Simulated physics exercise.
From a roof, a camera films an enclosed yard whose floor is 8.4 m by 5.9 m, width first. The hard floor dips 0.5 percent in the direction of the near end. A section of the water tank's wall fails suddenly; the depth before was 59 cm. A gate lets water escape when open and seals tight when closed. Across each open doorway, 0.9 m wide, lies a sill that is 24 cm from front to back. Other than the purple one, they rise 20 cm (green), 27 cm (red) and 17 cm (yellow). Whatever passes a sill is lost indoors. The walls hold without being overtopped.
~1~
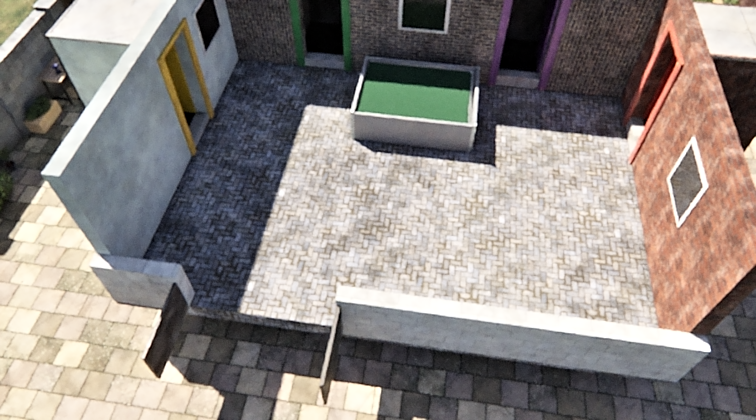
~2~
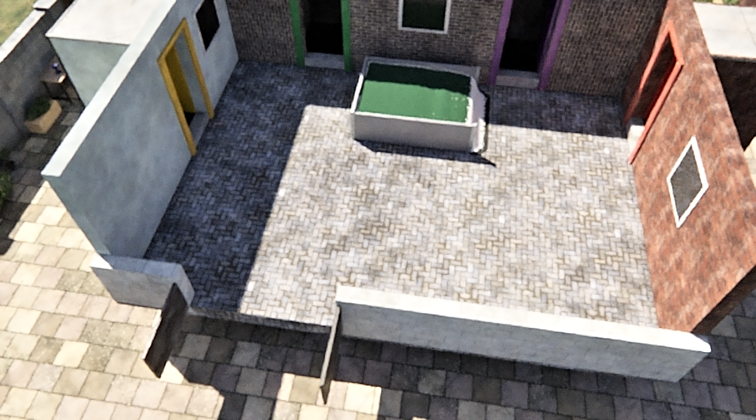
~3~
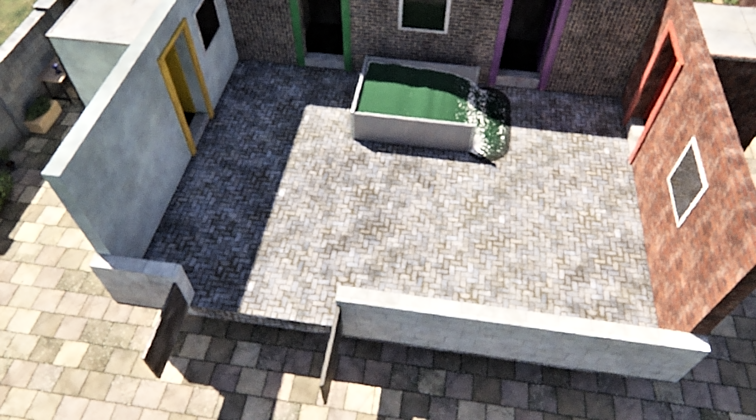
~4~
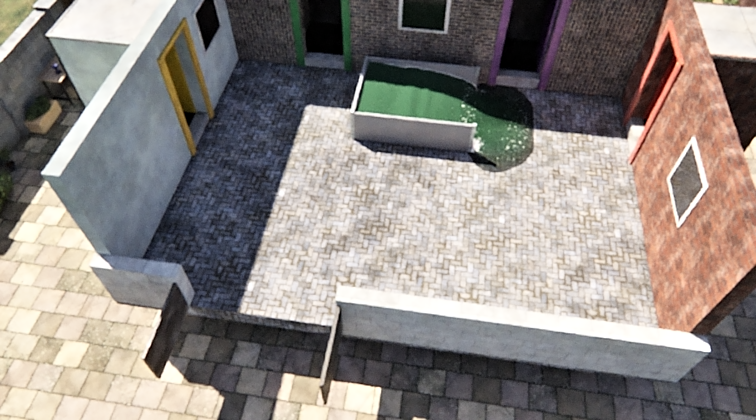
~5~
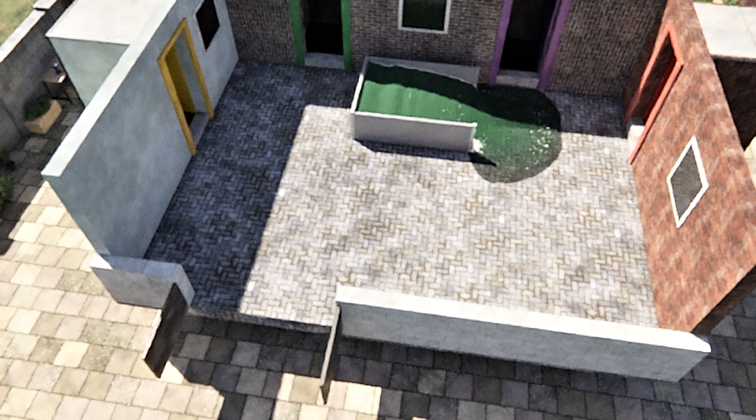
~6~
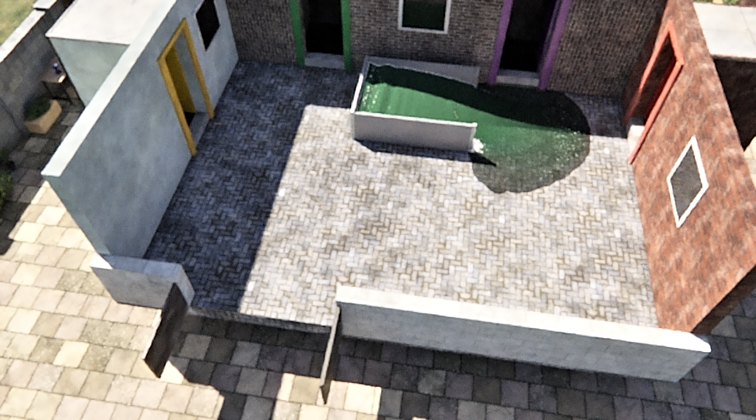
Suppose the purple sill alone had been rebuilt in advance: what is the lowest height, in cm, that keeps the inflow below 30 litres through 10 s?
About 10 cm.
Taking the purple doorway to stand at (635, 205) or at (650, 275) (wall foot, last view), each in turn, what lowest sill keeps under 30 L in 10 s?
Minimums: Roughly 13.5 cm and 8.0 cm.
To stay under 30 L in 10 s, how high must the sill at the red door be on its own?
For red: Close to 24 cm.
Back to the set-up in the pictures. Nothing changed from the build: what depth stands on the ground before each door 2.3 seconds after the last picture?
Green door 0 cm, red door 28 cm, yellow door 0 cm, purple door 11 cm.
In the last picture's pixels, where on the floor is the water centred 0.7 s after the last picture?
Centre of the water: Approx. (466, 122) px.
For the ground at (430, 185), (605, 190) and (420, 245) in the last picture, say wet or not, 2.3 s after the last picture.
So the three spots come out spared, swamped, spared, in that order.
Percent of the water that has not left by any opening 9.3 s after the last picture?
I'd estimate some 96 in a hundred.
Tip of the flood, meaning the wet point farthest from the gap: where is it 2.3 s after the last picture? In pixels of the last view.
At about (656, 357).
Then, 0.7 s after the last picture water covers 20 % of the floor, deepest (34 cm) near (618, 107); 16 cm at the purple door, 0 litres in over its 25 cm sill.
Then, 2.3 s after the last picture water covers 25 % of the floor, deepest (30 cm) near (618, 107); 11 cm at the purple door, 0 litres in over its 25 cm sill.
Then, 9.3 s after the last picture water covers 85 % of the floor, deepest (10 cm) near (132, 283); 3 cm at the purple door, 0 litres in over its 25 cm sill.
At the purple door as built, the water peaked near 16 cm, 0.9 s after the last picture.
With a sill of 9 cm, 43 litres would have come in within the 10 s; with 12 cm, 14 litres. So under 30 litres takes about 10 cm.
